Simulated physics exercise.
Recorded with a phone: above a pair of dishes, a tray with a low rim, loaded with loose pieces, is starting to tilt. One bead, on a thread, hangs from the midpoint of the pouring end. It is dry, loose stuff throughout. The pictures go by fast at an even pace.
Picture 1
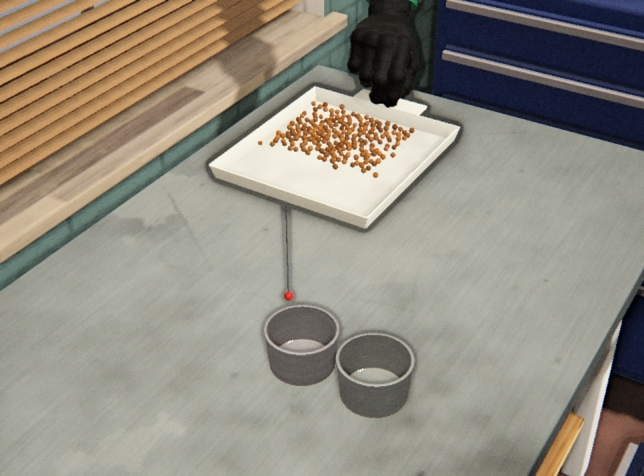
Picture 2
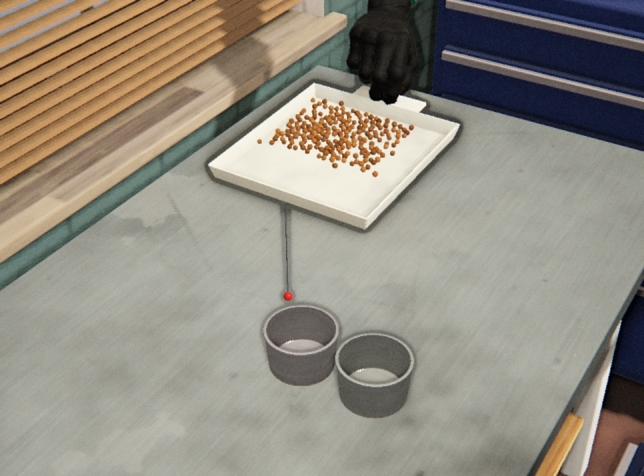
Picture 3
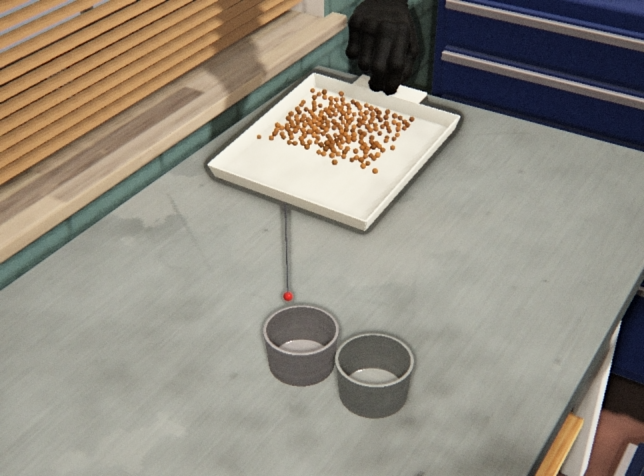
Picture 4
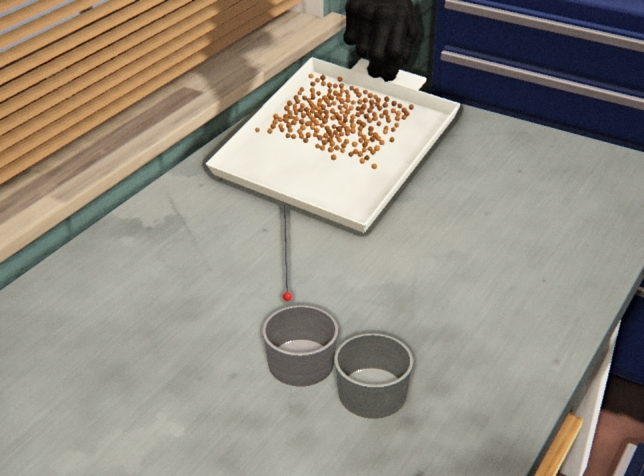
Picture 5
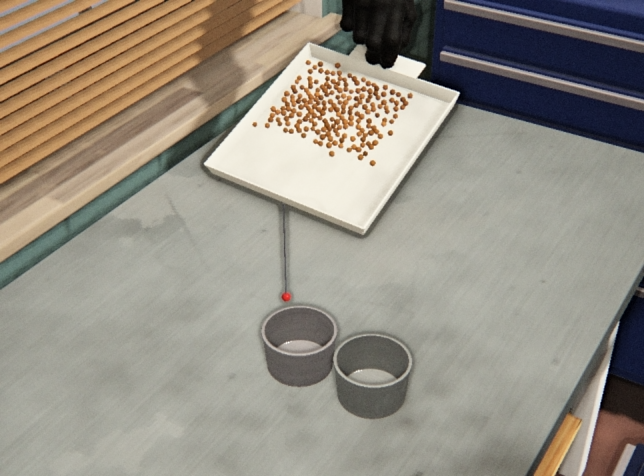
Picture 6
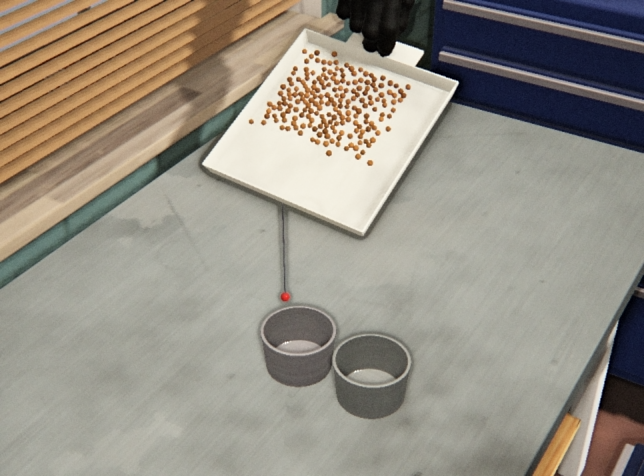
White tray of small orange-brown balls tilting gradually toward two grey dishes as a black-gloved hand raises its far end.
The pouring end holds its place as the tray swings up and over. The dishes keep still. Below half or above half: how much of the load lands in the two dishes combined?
Caught: Above half.
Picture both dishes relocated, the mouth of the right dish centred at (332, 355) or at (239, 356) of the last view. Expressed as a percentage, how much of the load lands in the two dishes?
In order: 80 percent and 0 percent.
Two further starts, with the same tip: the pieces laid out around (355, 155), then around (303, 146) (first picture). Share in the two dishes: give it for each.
Around 70 in a hundred the first time, around 70 in a hundred the second.
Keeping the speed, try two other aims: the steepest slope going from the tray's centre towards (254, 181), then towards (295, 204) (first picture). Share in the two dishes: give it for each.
Case one near 0 %; case two near 40 %.
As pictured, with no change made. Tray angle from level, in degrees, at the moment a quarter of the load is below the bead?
That would be about 75 degrees from level.
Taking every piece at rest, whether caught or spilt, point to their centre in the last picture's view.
Resting centre, last picture - approx. (319, 373).
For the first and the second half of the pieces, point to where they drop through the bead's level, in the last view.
Starting near (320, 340), moving on to near (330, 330).
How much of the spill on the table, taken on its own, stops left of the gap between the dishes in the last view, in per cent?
Close to 70 in a hundred.
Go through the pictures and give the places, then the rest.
The first frame shows corners of the pouring end at (215, 164) and (366, 214), level; middle of the load at (341, 137), cereal balls; left dish at (282, 364); right dish at (356, 395); bead on its thread at (289, 296).
The second frame shows corners of the pouring end at (214, 164) and (365, 215), level; middle of the load at (341, 134).
The third frame shows corners of the pouring end at (214, 163) and (365, 218), tipped barely, lowest at the right corner; middle of the load at (340, 128).
The fourth frame shows corners of the pouring end at (212, 163) and (364, 220), tipped a little, lowest at the right corner; middle of the load at (339, 118).
The fifth frame shows corners of the pouring end at (210, 162) and (362, 224), tipped clearly, lowest at the right corner; middle of the load at (337, 110).
The sixth frame shows corners of the pouring end at (208, 162) and (361, 227), tipped clearly, lowest at the right corner; middle of the load at (334, 104), about a quarter on the move; left dish at (279, 365); right dish at (353, 397).
Soon, tray tipped steeply; about two thirds on the tray; a stray few in the right dish; a stray few in the left dish; a stray few outside both; about a third in the air.
A while on, tray tipped past a quarter turn; a stray few on the tray; about a quarter in the right dish; about a quarter in the left dish; about a quarter outside both; about a quarter in the air.
Towards the end, tray tipped past a quarter turn; about a third in the right dish; about a third in the left dish; about a third outside both.
Finally, tray tipped past a quarter turn; about a third in the right dish; about a third in the left dish; about a third outside both.
